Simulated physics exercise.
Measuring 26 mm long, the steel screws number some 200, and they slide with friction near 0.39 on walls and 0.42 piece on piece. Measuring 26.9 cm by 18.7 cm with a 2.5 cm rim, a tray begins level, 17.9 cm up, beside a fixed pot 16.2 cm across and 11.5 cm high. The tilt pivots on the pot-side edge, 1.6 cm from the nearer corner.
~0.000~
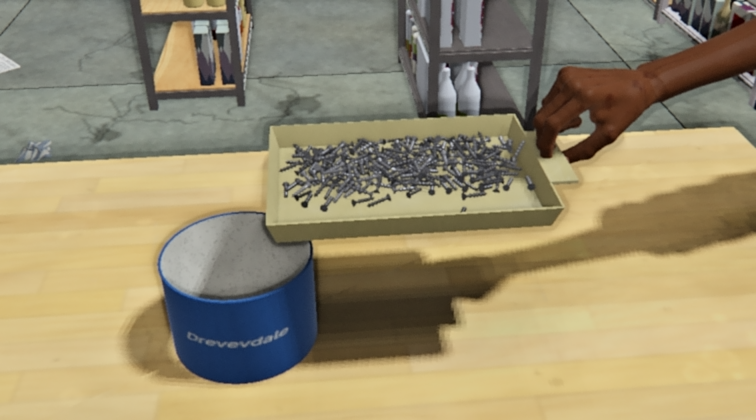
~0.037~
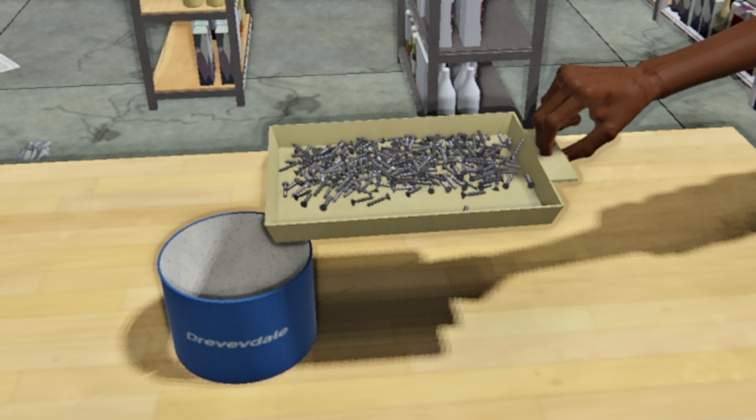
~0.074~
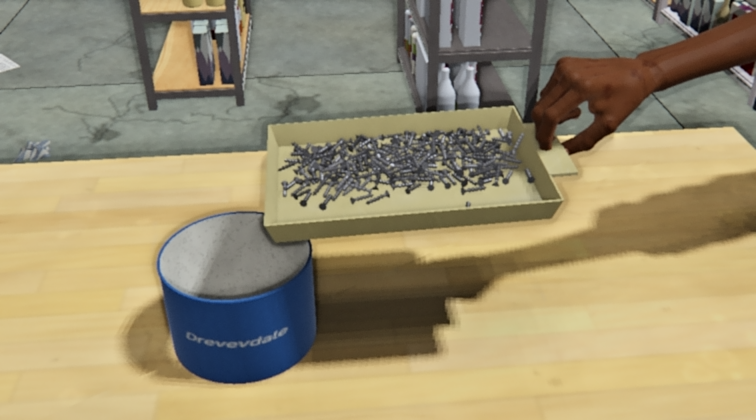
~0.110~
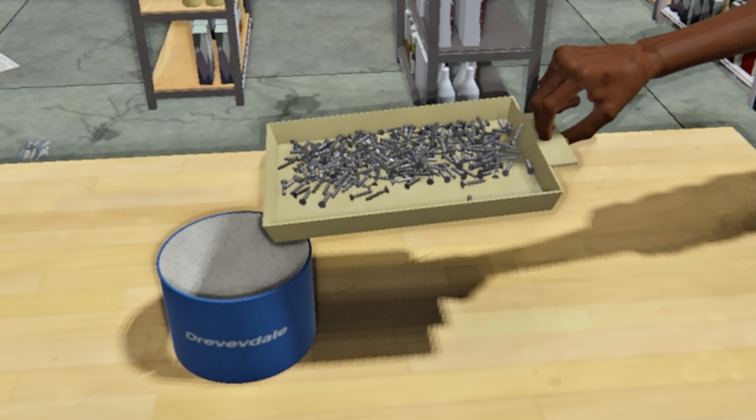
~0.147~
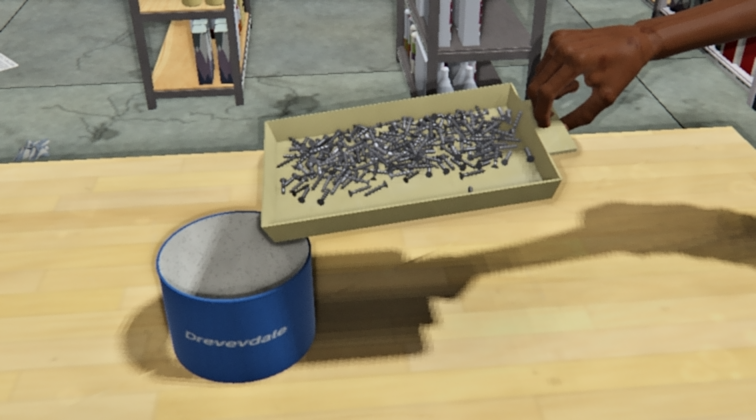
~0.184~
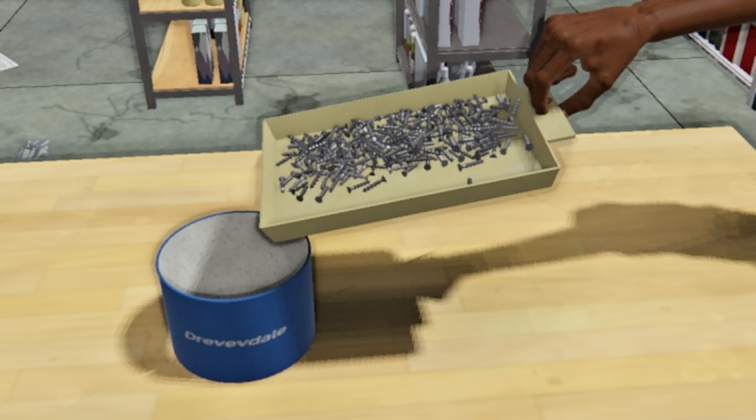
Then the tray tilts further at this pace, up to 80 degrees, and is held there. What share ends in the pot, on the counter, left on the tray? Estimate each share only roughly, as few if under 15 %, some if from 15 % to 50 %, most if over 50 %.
Roughly: Pot most, counter some, left on the tray few.
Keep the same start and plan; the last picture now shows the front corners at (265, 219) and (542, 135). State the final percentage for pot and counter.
Pot 60, counter 40.
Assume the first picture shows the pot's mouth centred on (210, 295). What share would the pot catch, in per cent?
I'd put it at around 85 per cent.
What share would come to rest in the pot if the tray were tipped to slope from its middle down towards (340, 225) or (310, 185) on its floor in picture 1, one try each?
10 and 65 %.
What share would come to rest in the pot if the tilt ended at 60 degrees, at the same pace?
I'd put it at close to 35 per cent.
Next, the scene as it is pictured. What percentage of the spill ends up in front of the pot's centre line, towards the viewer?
About 100 per cent.
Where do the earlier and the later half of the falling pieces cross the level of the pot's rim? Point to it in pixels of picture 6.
Around (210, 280), then (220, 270).
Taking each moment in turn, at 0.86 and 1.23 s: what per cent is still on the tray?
Close to 75 at the first time and 25 at the second.
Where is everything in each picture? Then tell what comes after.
Tray tilt 0 degrees, front corners at (275, 220) and (554, 203); middle of the pieces at (402, 166); pot at (236, 253), in the first picture.
Tray tilt 0 degrees, front corners at (274, 220) and (554, 202); middle of the pieces at (401, 165), in the second picture.
Tray tilt 2 degrees, front corners at (273, 220) and (553, 196); middle of the pieces at (401, 162), in the third picture.
Tray tilt 4 degrees, front corners at (272, 220) and (553, 188), lowest corner left front; middle of the pieces at (400, 157), in the fourth picture.
Tray tilt 7 degrees, front corners at (270, 220) and (552, 176), lowest corner left front; middle of the pieces at (399, 150), in the fifth picture.
Tray tilt 10 degrees, front corners at (268, 221) and (550, 164), lowest corner left front; middle of the pieces at (397, 143); pot at (234, 252). Its pace works out near 85 degrees a second, in the sixth picture.
Then, at 0.59 s, tilt 44 degrees; the tray holds 100 %, the pot 0 %.
After 0.86 s, tilt 67 degrees; the tray holds 75 %, the pot 5 %.
Then, at 1.23 s, tilt 80 degrees; the tray holds 25 %, the pot 45 %.
At rest (2.5 s), pot 70 %, counter 25 %, tray 5 %.
